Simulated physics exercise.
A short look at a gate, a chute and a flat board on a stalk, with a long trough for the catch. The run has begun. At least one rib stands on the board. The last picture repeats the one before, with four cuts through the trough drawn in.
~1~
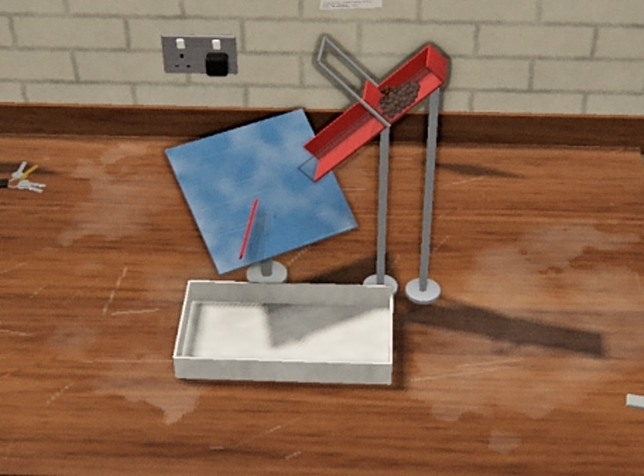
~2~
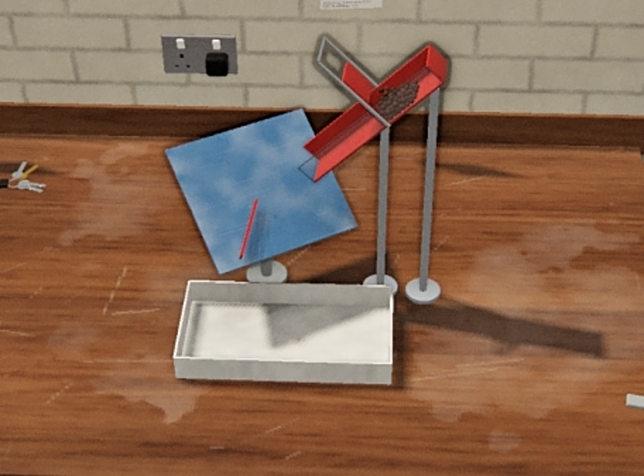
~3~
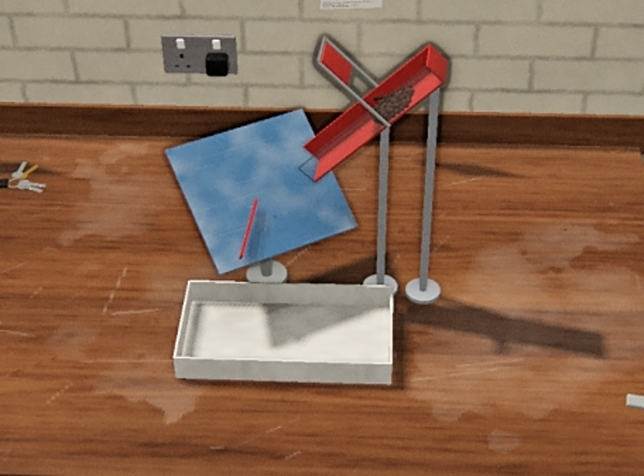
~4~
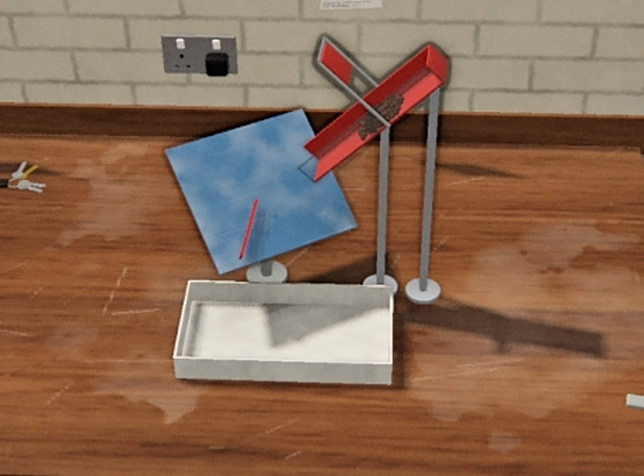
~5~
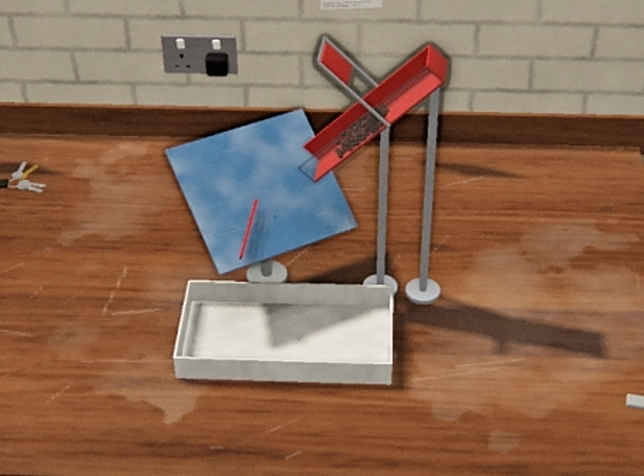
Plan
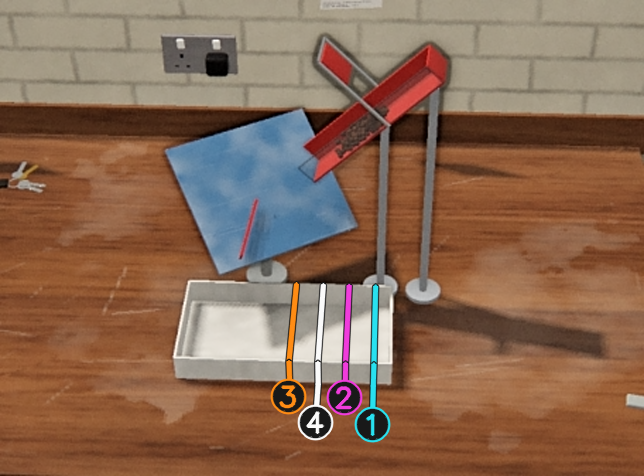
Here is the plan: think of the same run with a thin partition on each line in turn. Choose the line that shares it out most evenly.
3 is best.
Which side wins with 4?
The left side.
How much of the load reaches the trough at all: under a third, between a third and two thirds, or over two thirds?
Over two thirds.
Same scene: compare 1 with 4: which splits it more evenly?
It is 4.
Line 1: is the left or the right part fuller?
The left side.
On the marked copy, line 1 crosses the front rim at (373, 363); line 2 crosses the front rim at (345, 362); line 3 crosses the front rim at (289, 361); line 4 crosses the front rim at (317, 361).
If 1 is chosen, of what is caught, every piece on the left of the divider, not one piece on the right.
If 2 is chosen, of what is caught, almost all on the left of the divider, about a tenth on the right.
If 3 is chosen, of what is caught, roughly two thirds on the left of the divider, roughly a third on the right.
If 4 is chosen, of what is caught, the larger part on the left of the divider, about a tenth on the right.
